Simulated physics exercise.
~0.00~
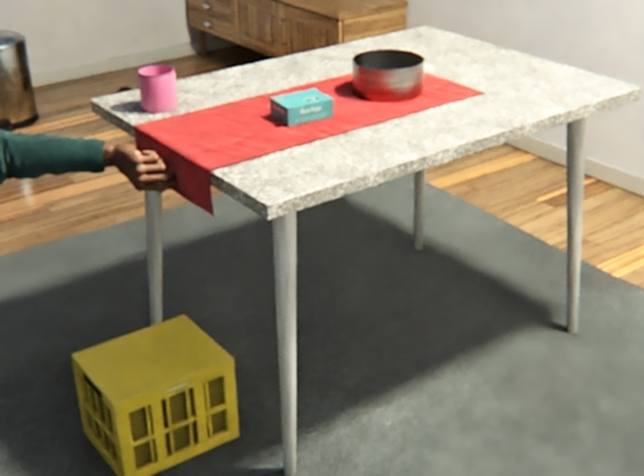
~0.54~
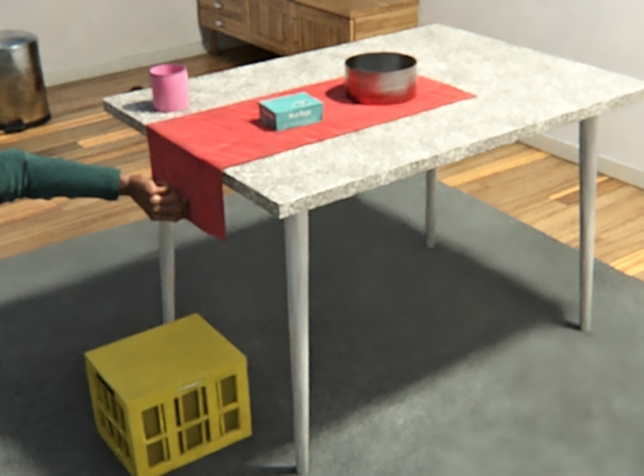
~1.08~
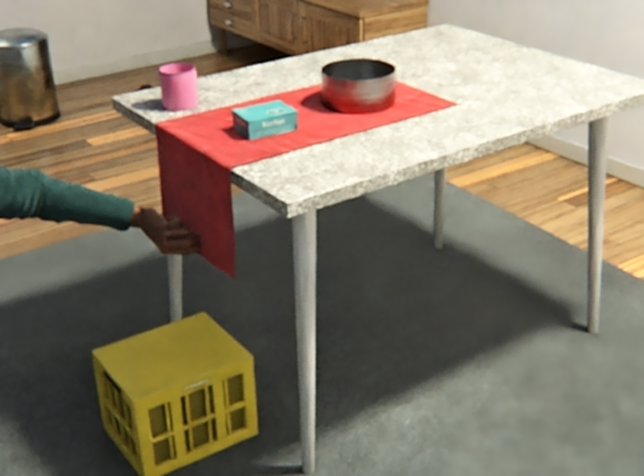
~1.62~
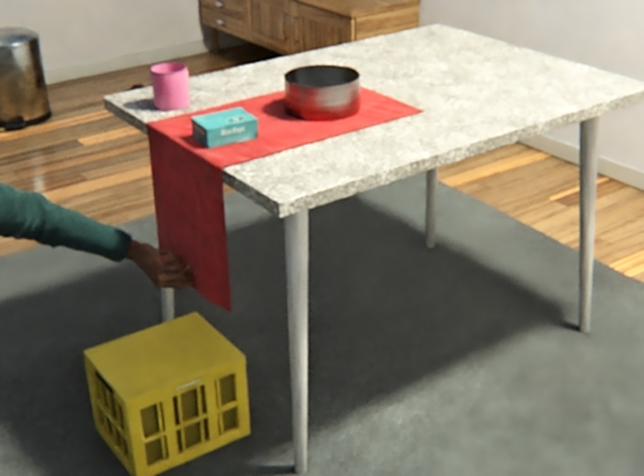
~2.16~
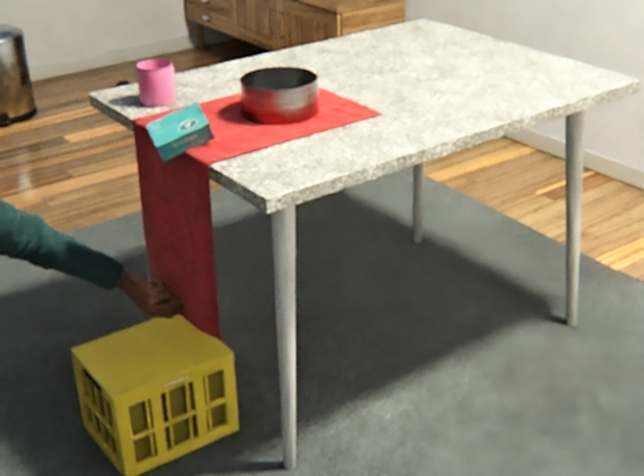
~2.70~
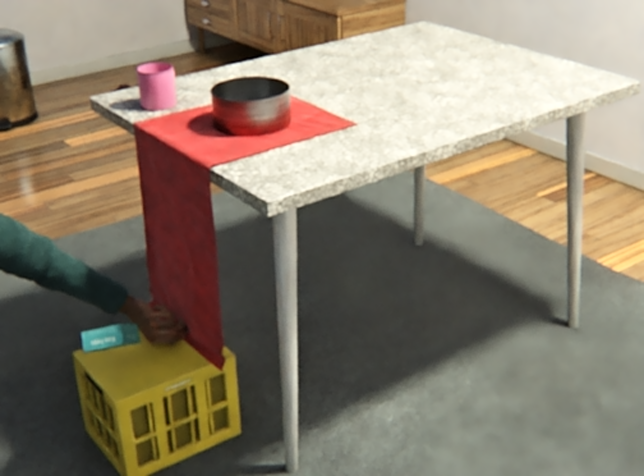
A red tablecloth lies across a speckled table, carrying a turquoise packet and a dark red pot, while a pink mug stands near the left corner. A hand in a green sleeve grips its hanging end and draws it down toward a yellow crate on the floor. The packet and pot ride left with the cloth. At the edge the packet tips, then drops over and lands on top of the crate. Finally the hand holds the hem at the crate, with the pot still on the cloth on the table and the mug standing where it began.
